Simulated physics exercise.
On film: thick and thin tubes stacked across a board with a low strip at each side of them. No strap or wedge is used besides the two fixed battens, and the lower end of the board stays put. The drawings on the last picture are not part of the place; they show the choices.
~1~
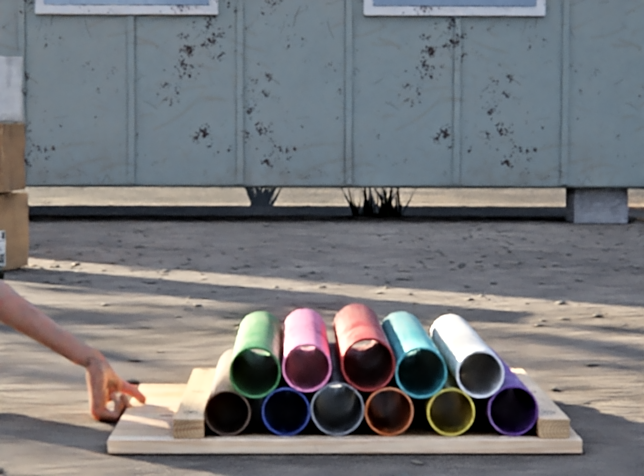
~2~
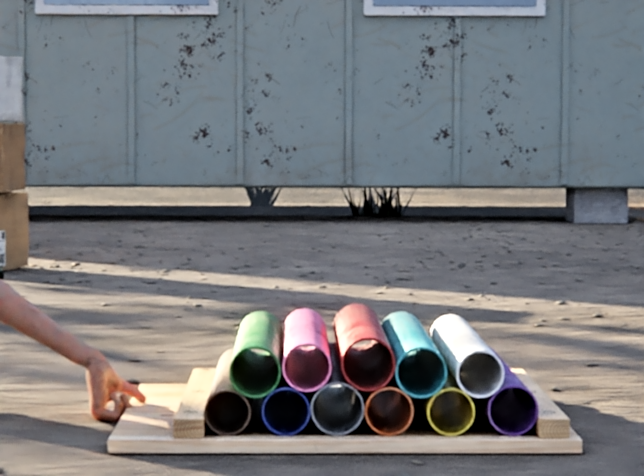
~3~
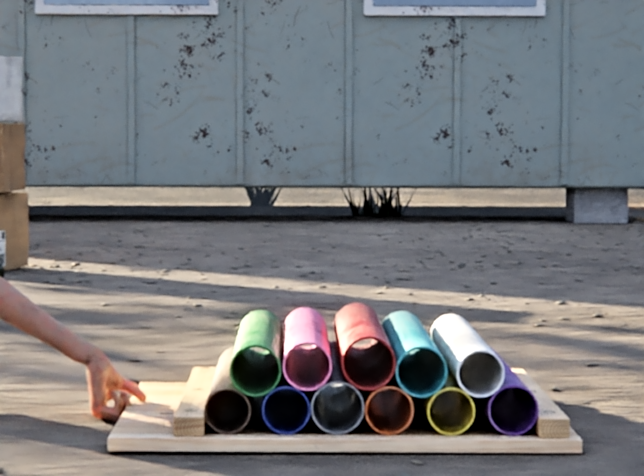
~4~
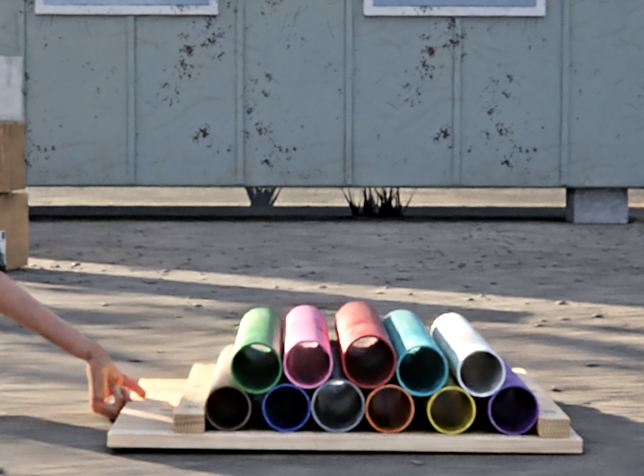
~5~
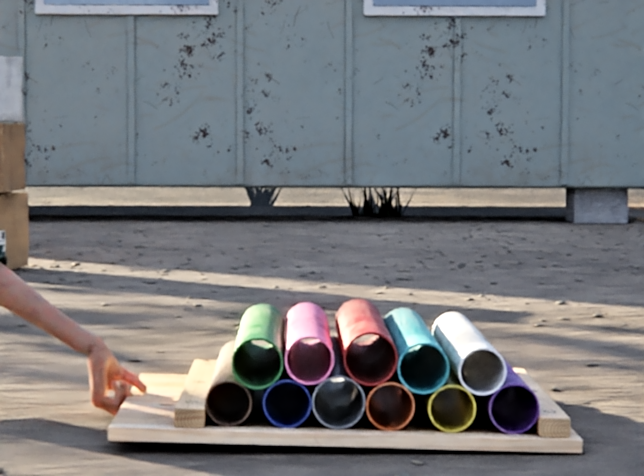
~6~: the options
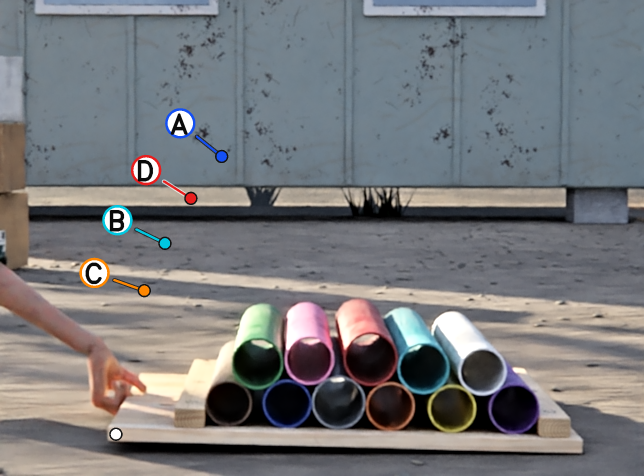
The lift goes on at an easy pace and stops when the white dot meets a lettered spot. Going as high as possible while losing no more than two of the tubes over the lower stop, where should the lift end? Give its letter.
At most to C.
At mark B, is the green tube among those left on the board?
The green tube: Yes.
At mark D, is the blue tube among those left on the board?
The blue tube: Yes.
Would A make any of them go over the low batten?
Yes.
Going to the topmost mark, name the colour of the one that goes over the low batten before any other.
First is the white one.
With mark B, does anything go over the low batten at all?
Yes, at B.
On the marked copy, A at (221, 156); B at (165, 243); C at (144, 291); D at (191, 198); the white dot at (116, 434).
With C. Early on, board at 14°.
Further on, board at 20°.
At the end, board at 20°, two over the low batten (white, turquoise).
As for the rest, A five over the low batten; B three over the low batten (red, white, turquoise); D five over the low batten.
